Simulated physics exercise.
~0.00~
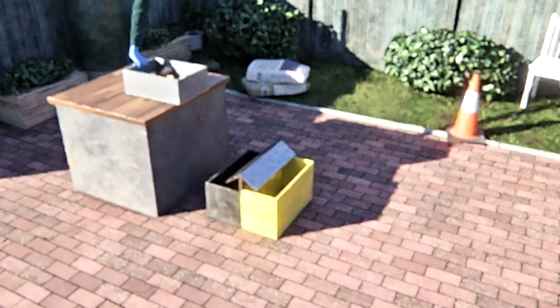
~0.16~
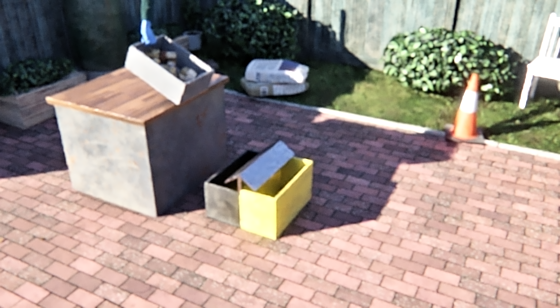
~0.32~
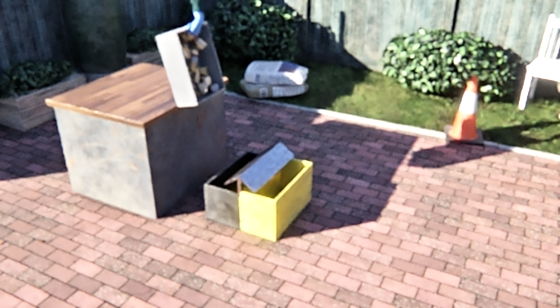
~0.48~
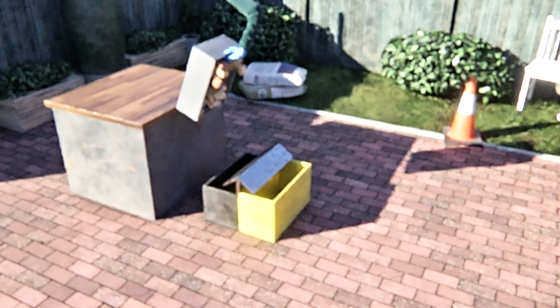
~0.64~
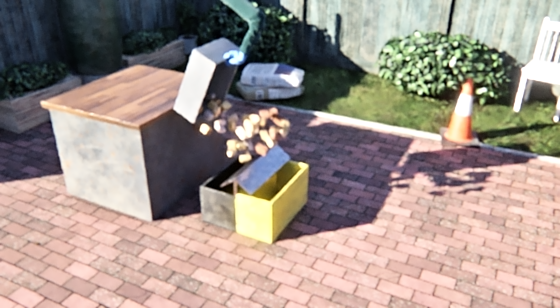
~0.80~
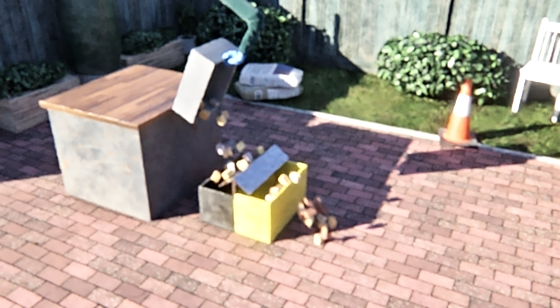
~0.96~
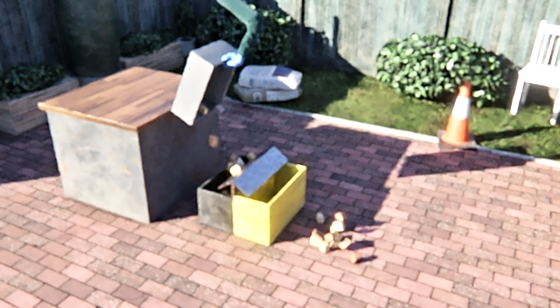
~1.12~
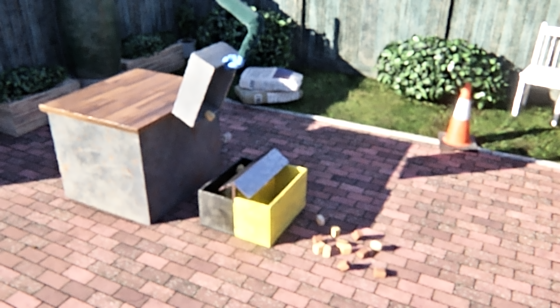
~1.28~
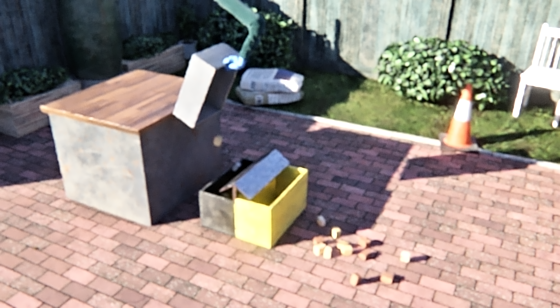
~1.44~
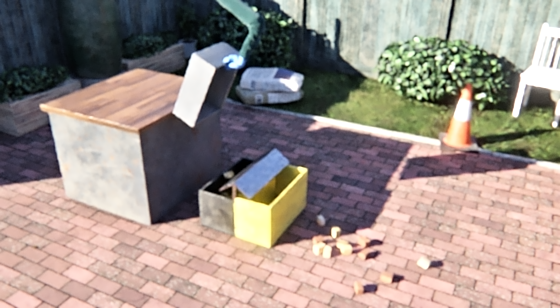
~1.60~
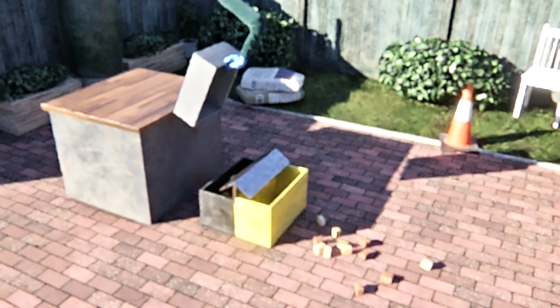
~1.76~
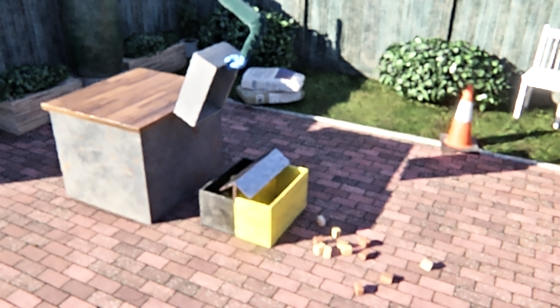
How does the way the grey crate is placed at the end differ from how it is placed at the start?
At the start the grey crate sits level on top of the bench, but at the end it is farther to the right, held steeply tipped over the bench's right edge.
